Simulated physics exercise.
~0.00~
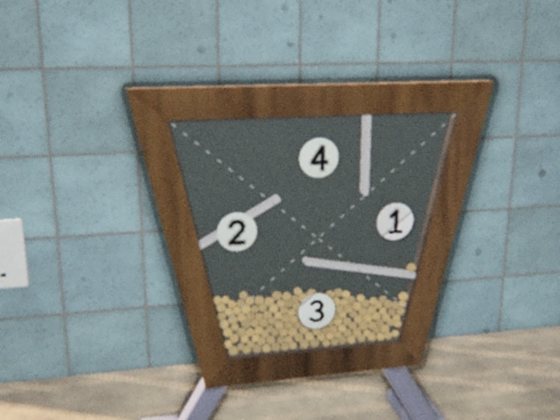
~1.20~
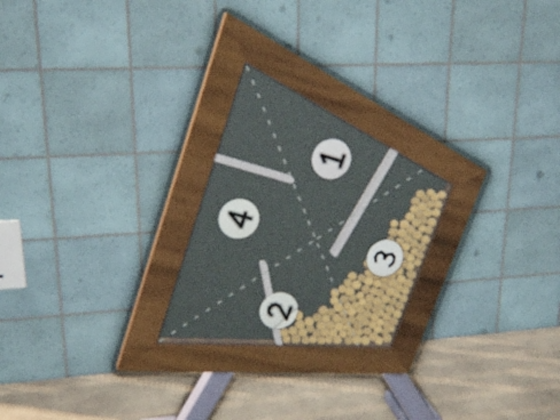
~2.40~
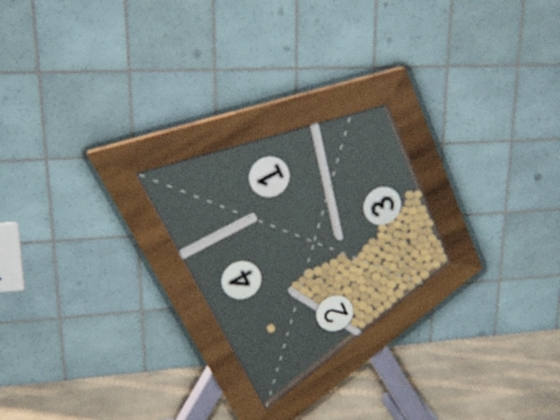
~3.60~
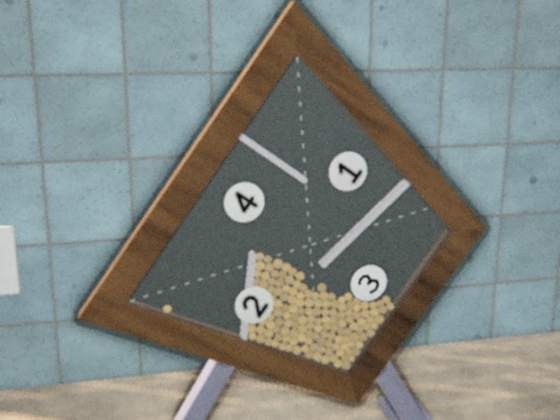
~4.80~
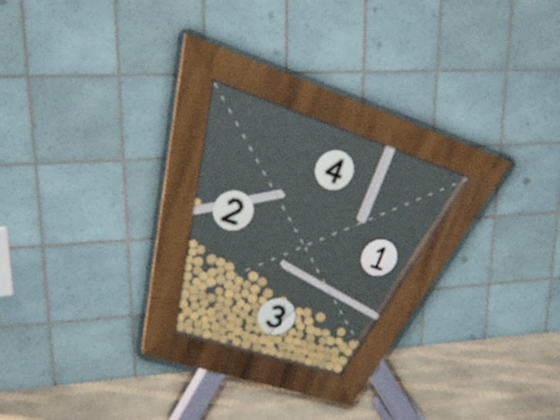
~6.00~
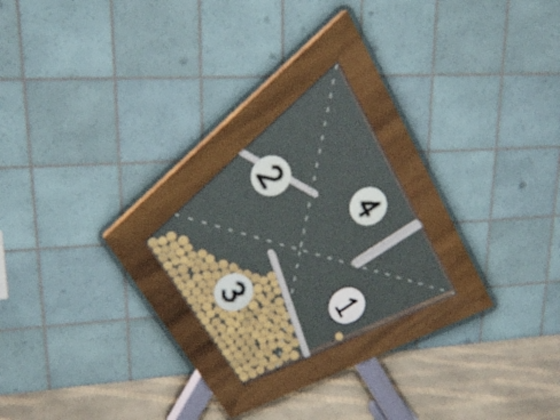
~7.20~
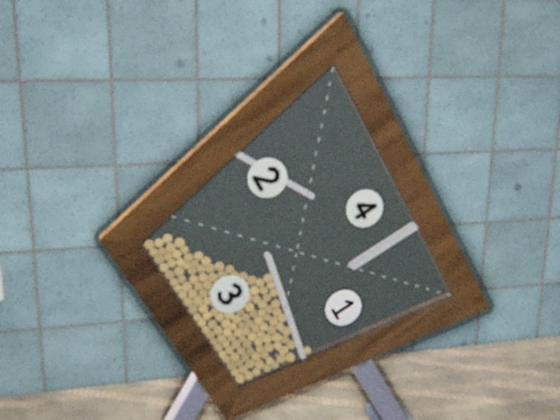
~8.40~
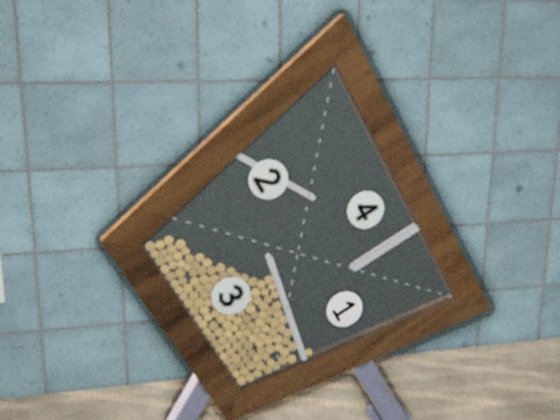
At first, a wooden-framed case with a dark back stands upright against a blue tiled wall, its pale beads heaped in the bottom wedge, number three. The case turns anticlockwise, well past a quarter turn, and the beads slide until they lie across wedges two and three, with a stray bead out in wedge four. It then swings back clockwise, passing upright and tipping over the other way, while the beads spill back towards wedge three. Finally the case stays tilted clockwise and still, with nearly all the beads piled at lower left in wedge three and hardly any in wedge one.
